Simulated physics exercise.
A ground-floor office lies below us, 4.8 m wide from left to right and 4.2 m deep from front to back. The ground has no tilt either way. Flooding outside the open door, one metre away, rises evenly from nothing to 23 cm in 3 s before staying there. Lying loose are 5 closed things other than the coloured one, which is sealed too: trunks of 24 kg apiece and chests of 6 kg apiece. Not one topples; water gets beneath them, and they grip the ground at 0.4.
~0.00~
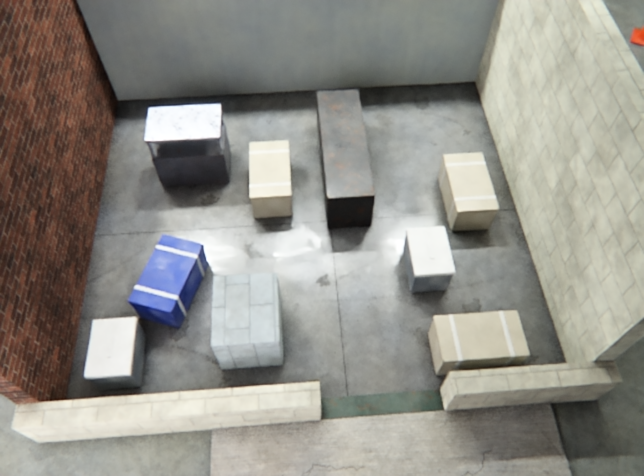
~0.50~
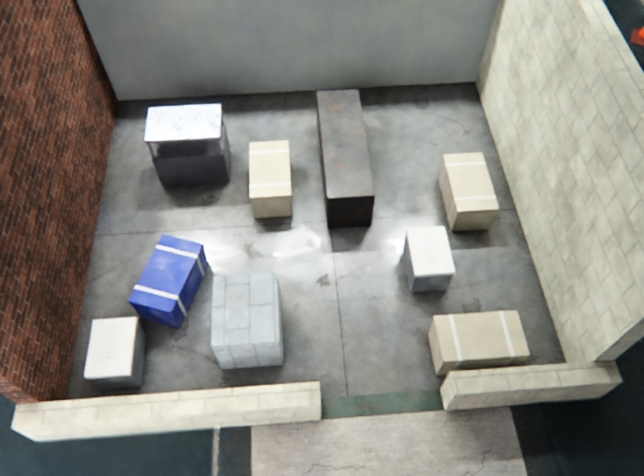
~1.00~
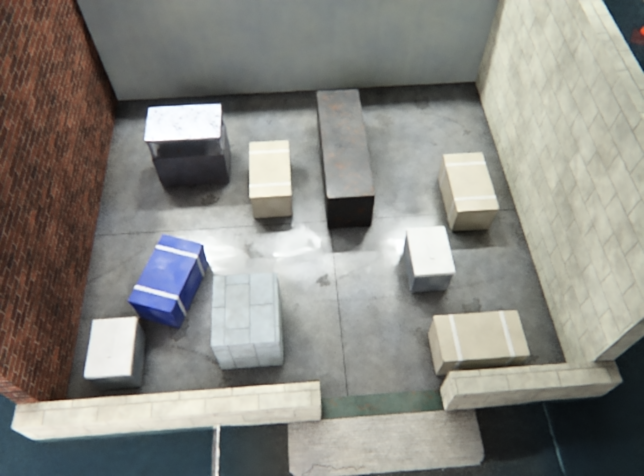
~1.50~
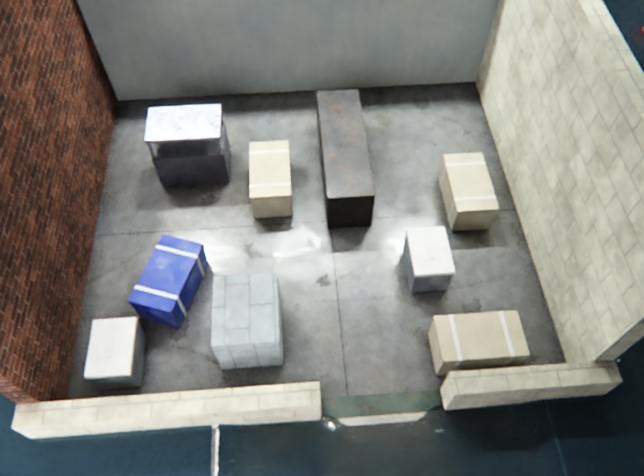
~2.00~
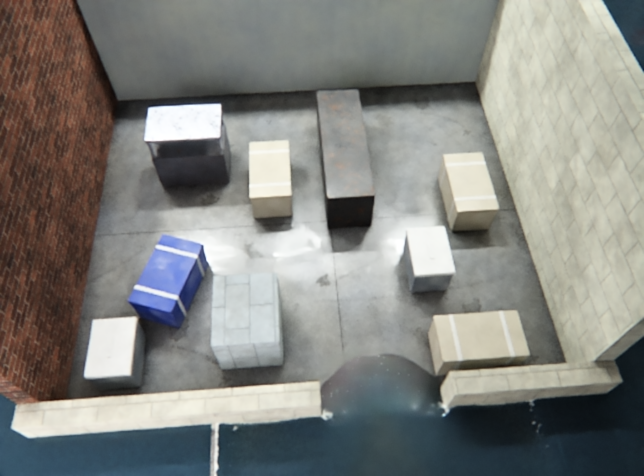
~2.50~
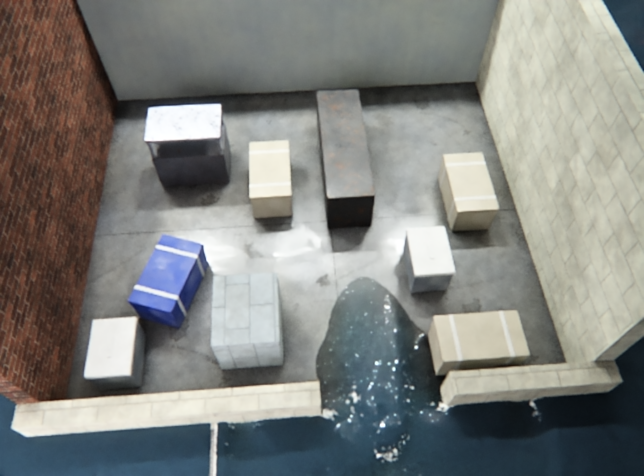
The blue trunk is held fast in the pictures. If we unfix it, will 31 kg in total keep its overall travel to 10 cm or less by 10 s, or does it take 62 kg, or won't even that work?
31 kg will do.
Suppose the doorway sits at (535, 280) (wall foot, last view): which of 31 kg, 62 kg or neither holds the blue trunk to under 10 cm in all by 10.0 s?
Lab note: Upper mass required.
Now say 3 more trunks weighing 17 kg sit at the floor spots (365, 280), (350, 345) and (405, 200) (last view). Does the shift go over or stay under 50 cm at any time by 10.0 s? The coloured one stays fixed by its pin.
Spot one stays inside, spot two crosses the limit, spot three crosses the limit.
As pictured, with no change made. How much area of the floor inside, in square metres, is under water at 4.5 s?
Somewhere around 8.5 m2, roughly.
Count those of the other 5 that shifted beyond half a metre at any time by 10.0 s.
The number is 4.
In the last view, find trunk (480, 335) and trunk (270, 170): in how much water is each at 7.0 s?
About 5 and 5 cm.
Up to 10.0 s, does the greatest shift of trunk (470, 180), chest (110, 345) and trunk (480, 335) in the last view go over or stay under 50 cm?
First exceeds it, then exceeds it, then stays inside.
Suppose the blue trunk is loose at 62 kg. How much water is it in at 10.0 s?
Close to 4 cm deep.
After 3.5 s the blue trunk would be 0 cm from its start with 31 kg and 0 cm from its start with 62 kg; 0 cm of water round it then.
After 4.5 s the blue trunk would be 0 cm from its start with 31 kg and 0 cm from its start with 62 kg; 0 cm of water round it then.
After 7.0 s the blue trunk would be 0 cm from its start with 31 kg and 0 cm from its start with 62 kg; 2 cm of water round it then.
After 10.0 s the blue trunk would be 0 cm from its start with 31 kg and 0 cm from its start with 62 kg; 4 cm of water round it then.
